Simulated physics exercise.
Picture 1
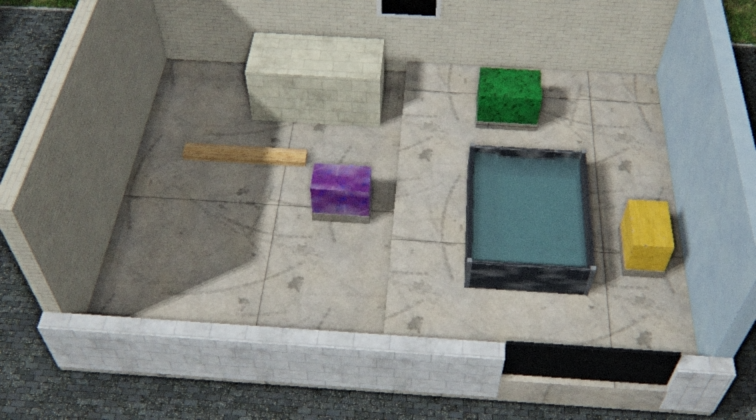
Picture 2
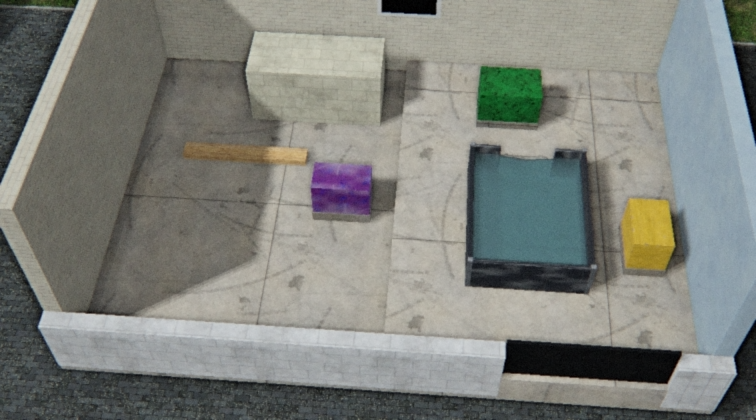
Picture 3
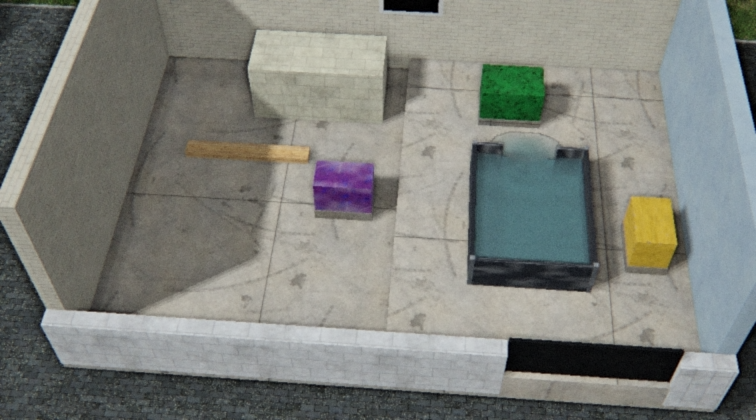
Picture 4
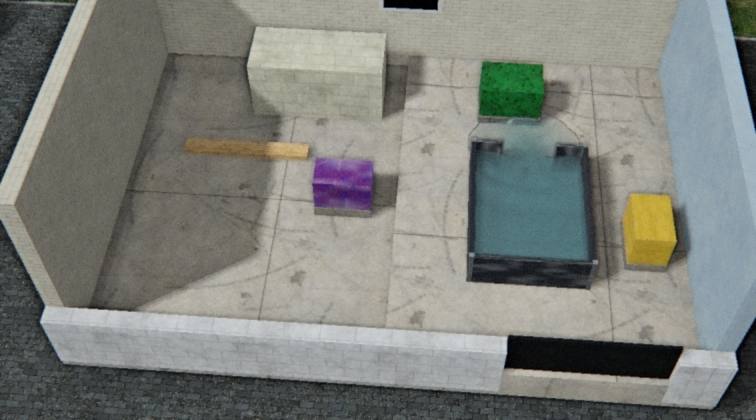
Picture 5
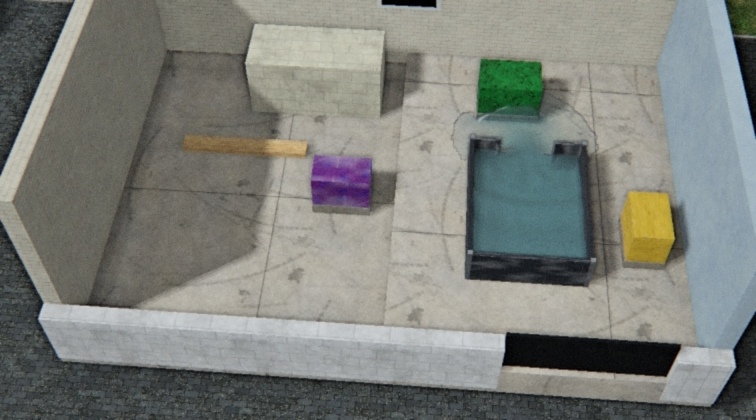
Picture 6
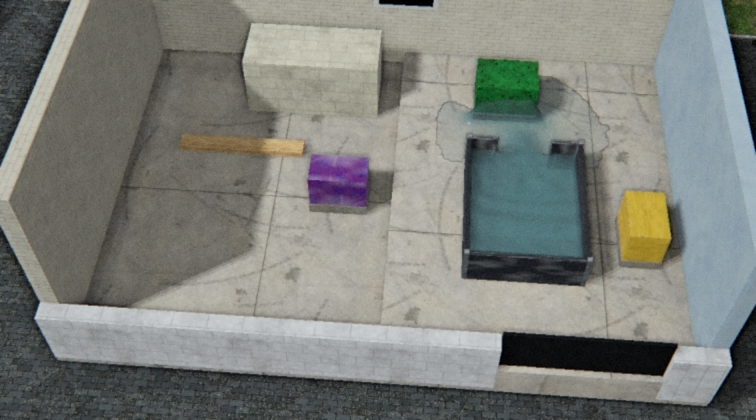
Walled yard with a dark open tank breaking open on its far side, water pouring out and spreading around the green block.
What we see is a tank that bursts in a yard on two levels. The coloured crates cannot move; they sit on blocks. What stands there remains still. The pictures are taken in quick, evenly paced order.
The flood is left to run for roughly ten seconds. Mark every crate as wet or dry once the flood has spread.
Green crate: Wet, purple crate: Dry, yellow crate: Dry.
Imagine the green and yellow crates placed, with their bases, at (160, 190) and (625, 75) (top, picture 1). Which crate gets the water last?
Answer: The green crate.
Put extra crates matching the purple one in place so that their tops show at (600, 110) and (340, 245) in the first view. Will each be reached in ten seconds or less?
So, the first one gets caught, and the next one stays clear of it.
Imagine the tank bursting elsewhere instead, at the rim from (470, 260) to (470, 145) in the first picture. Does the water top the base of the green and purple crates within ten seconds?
Within ten seconds the green crate stays untouched and the purple crate is drenched.
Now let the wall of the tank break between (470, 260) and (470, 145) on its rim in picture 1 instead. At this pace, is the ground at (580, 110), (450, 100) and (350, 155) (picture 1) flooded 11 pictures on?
First spot unwetted, second unwetted, third drenched.
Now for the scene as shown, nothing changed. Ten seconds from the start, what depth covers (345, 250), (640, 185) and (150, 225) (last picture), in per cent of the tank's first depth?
The three come to some 2, 10 and 6 per cent respectively.
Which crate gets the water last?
That one's the yellow-painted one.
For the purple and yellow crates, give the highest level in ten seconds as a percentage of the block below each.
Close to 50 per cent, and close to 70 per cent, in that order.
A moment on, water covers 15 % of the floor; the green crate water round its plinth, the purple crate not reached, the yellow crate not reached.
Next, water covers 25 % of the floor; the green crate water round its plinth, the purple crate water round its plinth, the yellow crate not reached.
Then, water covers 40 % of the floor; the green crate water round its plinth, the purple crate water round its plinth, the yellow crate water round its plinth.
Later, water covers 60 % of the floor; the green crate water round its plinth, the purple crate water round its plinth, the yellow crate water round its plinth.
In the end, water covers 85 % of the floor; the green crate was topped, the purple crate stayed above the water, the yellow crate stayed above the water.
